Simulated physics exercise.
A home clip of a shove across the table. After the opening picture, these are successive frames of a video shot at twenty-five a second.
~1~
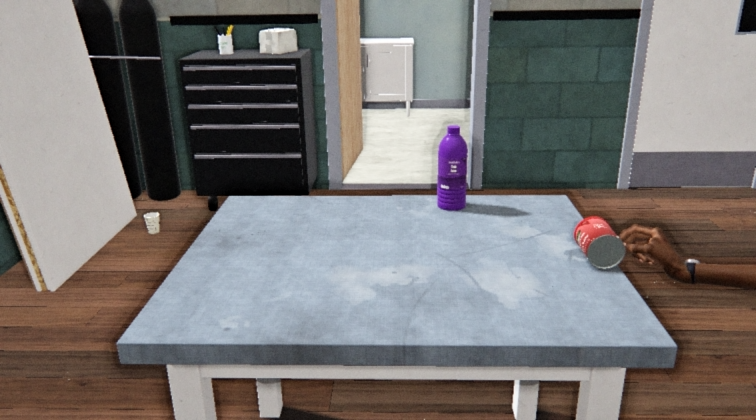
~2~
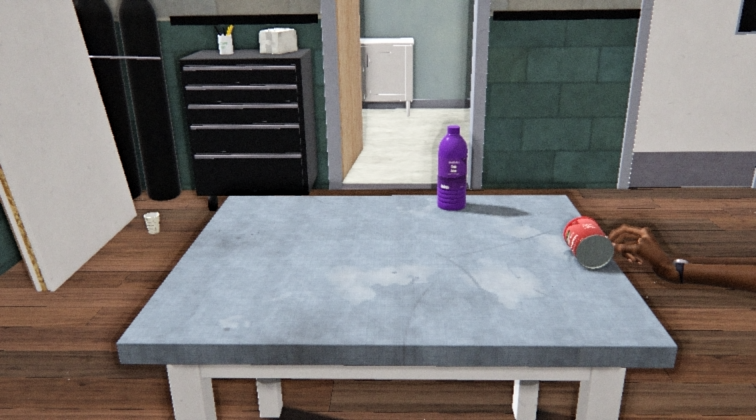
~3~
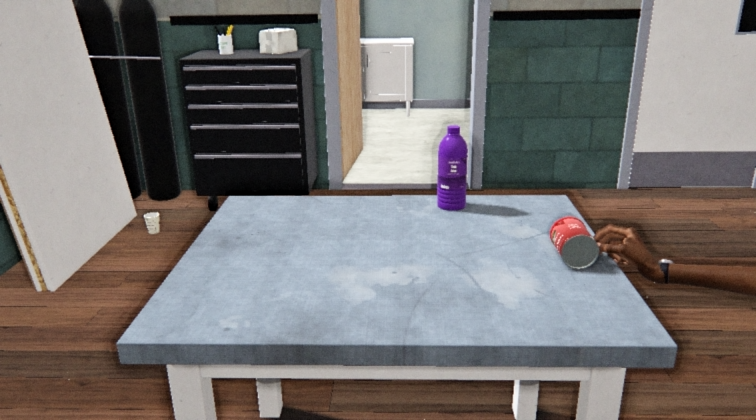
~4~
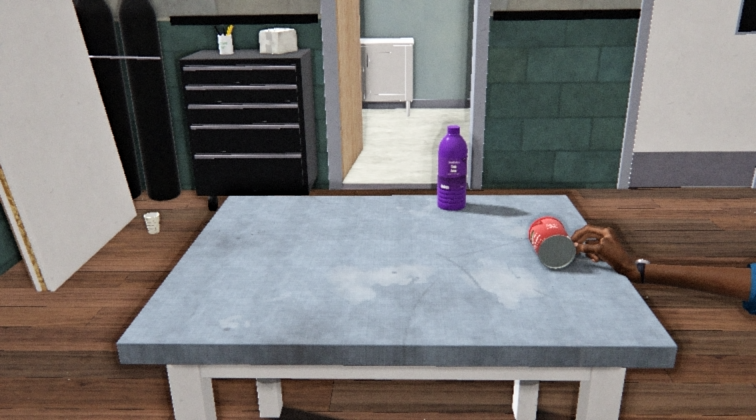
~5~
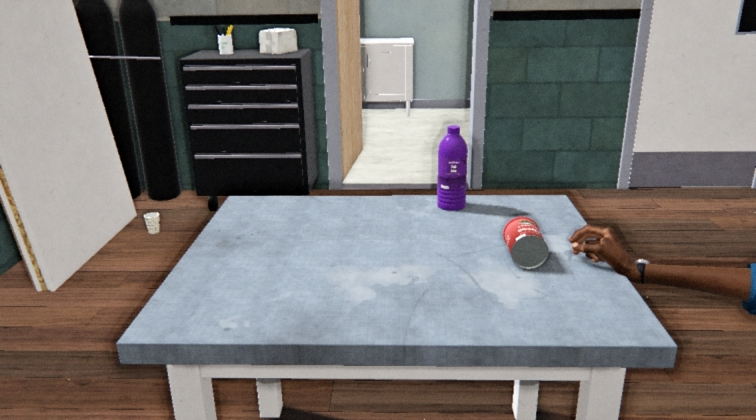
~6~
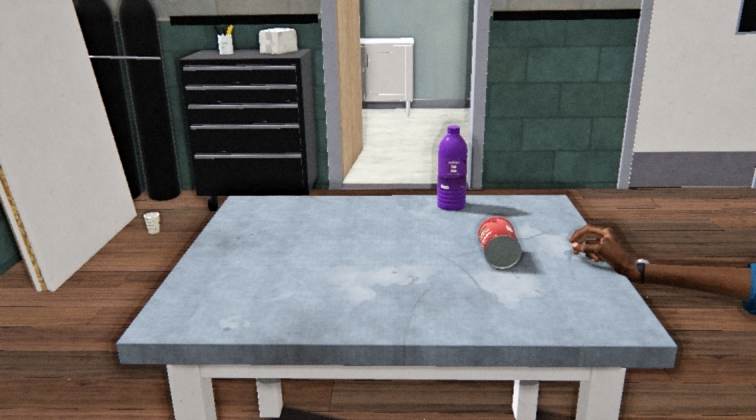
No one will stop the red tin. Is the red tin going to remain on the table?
The red tin goes over the edge.
Then, 0.30 s later than the last frame, red tin moved well along near (314, 243).
Then, 0.60 s later than the last frame, red tin now off the table.
Then, 0.90 s later than the last frame, things are still on the move.
When it is over, off the table, red tin.
